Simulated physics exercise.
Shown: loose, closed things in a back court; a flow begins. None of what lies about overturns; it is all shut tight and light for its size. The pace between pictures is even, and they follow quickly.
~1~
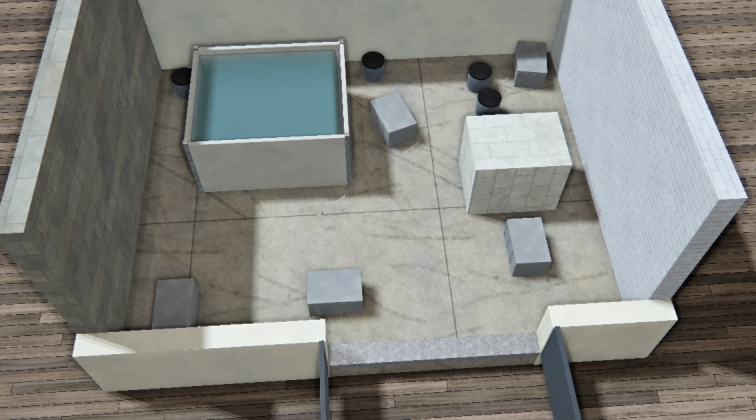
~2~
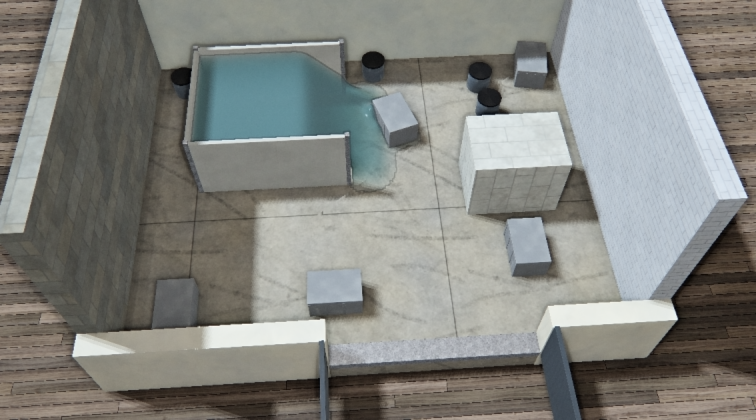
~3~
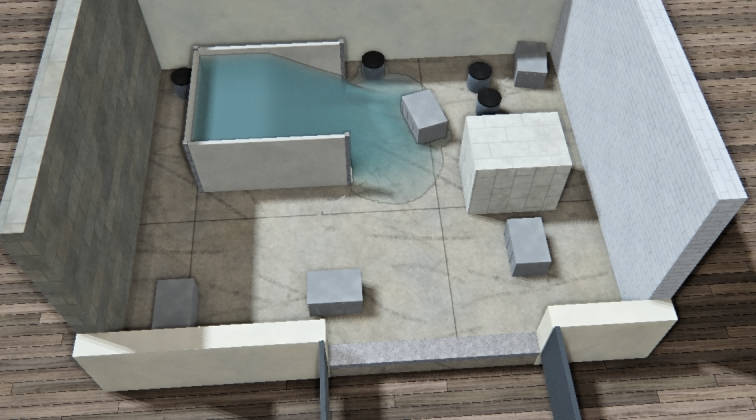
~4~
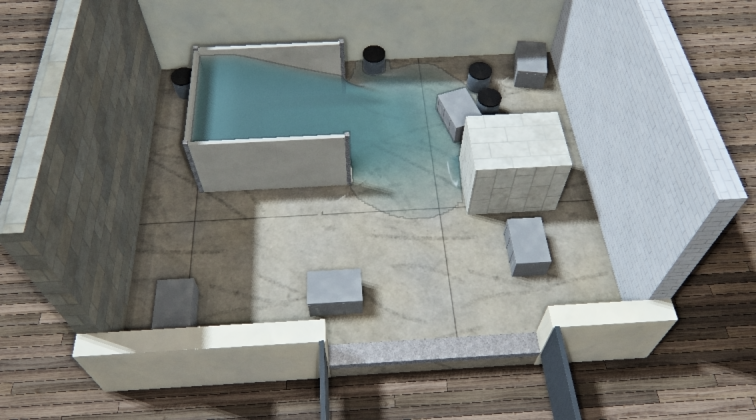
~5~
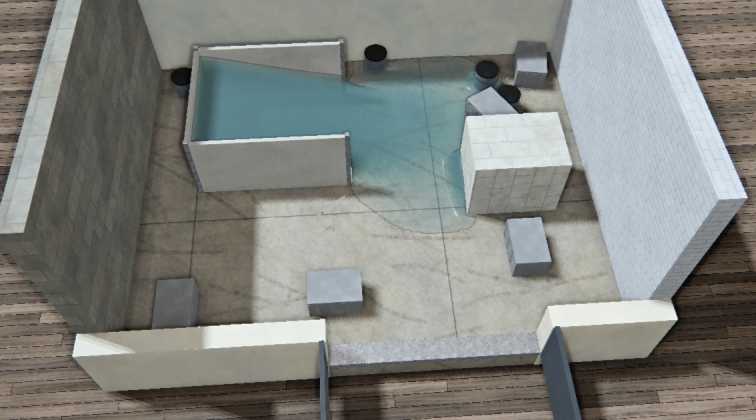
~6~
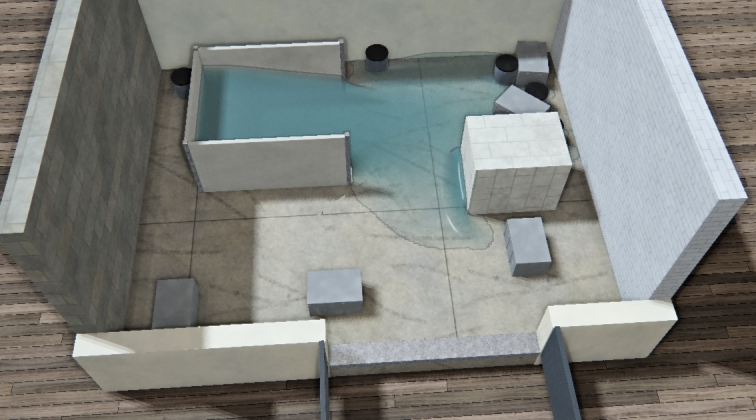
In a walled courtyard, the right side of a tank opened and blue-green water spread across the floor, pushing a gray block rightward past a big pale block, then shifting some dark pails.
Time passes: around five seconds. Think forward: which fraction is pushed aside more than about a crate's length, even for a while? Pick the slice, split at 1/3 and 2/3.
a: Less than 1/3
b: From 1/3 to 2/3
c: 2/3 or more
c, 2/3 or more.
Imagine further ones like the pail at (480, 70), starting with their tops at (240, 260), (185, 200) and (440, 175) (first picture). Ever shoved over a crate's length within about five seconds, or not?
One after the other: Never so far, short of that, moved that far.
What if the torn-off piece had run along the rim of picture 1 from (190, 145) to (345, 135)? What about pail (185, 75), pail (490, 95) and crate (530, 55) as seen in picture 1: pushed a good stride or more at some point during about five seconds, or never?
First covers that distance, second stays short of it, third stays short of it.
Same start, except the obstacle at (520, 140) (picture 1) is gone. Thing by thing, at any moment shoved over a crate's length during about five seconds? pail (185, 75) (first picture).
For that object it comes out below that mark.
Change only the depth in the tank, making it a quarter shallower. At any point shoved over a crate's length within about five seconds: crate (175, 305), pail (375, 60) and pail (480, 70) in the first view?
Going through them in turn, I'd say never got there, then got there, then got there.
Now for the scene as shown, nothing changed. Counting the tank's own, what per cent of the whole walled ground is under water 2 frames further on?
Close to 45 per cent, tank included.
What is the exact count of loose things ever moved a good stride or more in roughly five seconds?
So the number is 8.
A moment on, 3 of 10 are well off their spots; 5 afloat.
Next, 3 of 10 are well off their spots; 6 afloat.
Later, 3 of 10 are well off their spots; 6 afloat.
In the end, 7 of 10 are well off their spots, and 8 have been at some point; 8 afloat.
